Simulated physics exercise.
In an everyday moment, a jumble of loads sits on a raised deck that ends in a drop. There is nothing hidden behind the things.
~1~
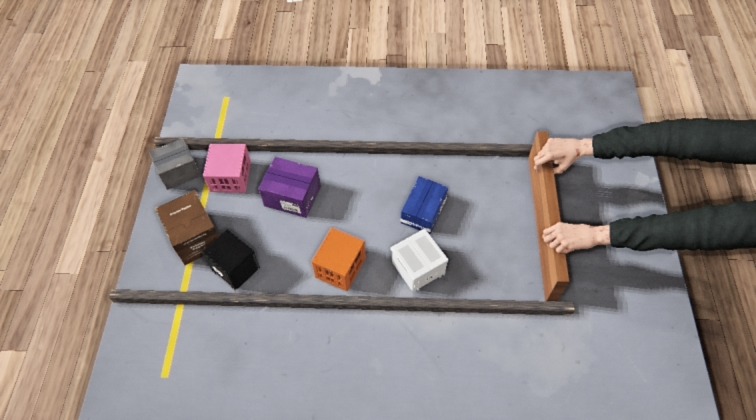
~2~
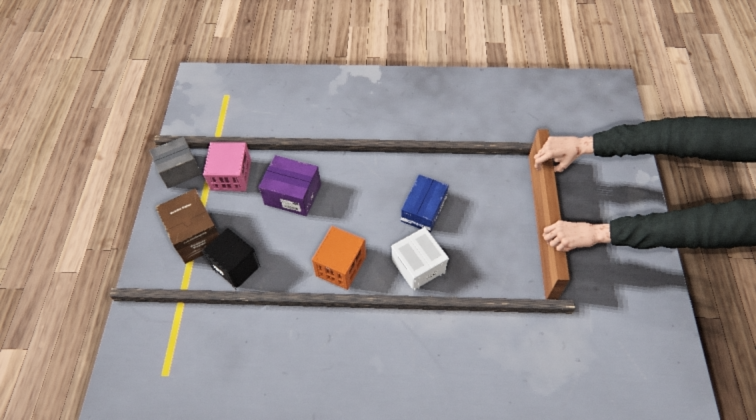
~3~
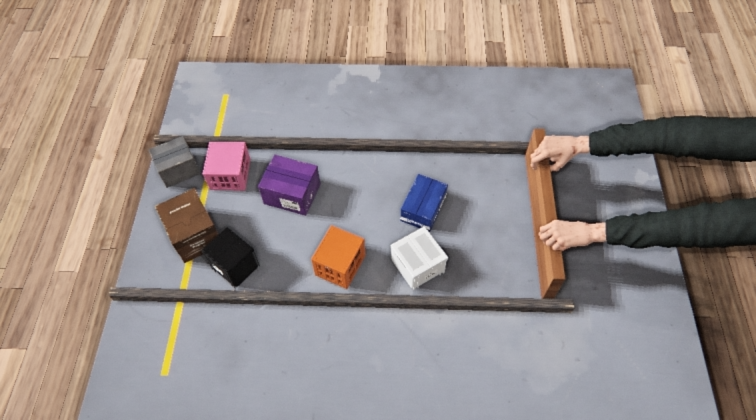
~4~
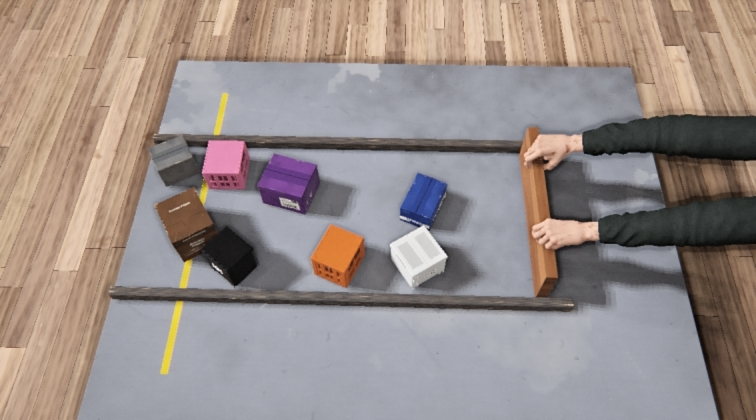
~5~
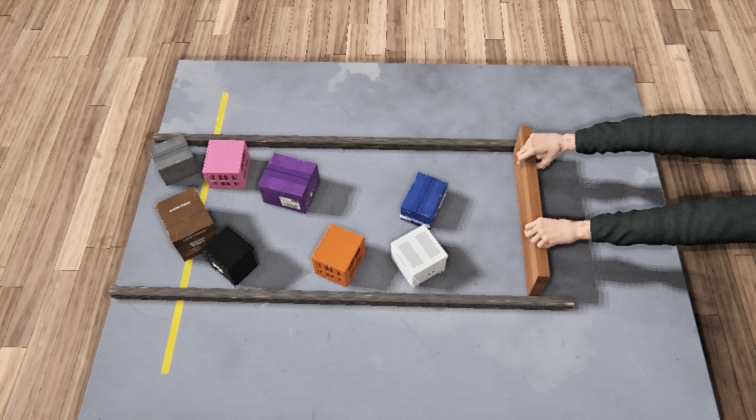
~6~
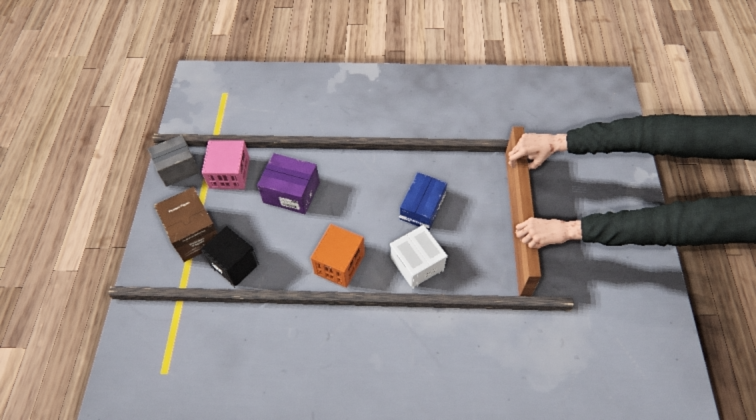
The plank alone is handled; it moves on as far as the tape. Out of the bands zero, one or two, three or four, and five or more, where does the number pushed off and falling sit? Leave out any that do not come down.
It sits at three or four.
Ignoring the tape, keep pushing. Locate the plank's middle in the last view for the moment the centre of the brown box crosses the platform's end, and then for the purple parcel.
Approx. (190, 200) / approx. (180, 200) for the other.
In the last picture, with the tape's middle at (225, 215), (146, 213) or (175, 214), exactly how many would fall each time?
Down on the ground: 2, 8 and 6.
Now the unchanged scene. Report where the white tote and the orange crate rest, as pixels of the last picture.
White tote at about (168, 241), orange crate at about (125, 261).
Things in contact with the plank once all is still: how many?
The count is 2.
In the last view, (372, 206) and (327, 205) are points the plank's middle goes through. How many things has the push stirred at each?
First 3, after that 5.
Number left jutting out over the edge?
You'd get 3.
A little later, none off yet; grey parcel at rest near (174, 161); brown box at rest near (189, 225); pink crate at rest near (227, 165).
Next, none off yet; grey parcel at rest near (174, 161); brown box moving near (187, 223); pink crate shifted a little near (217, 163).
When it is over, the number that fall off is three or four; down, black tote, pink crate and grey parcel.
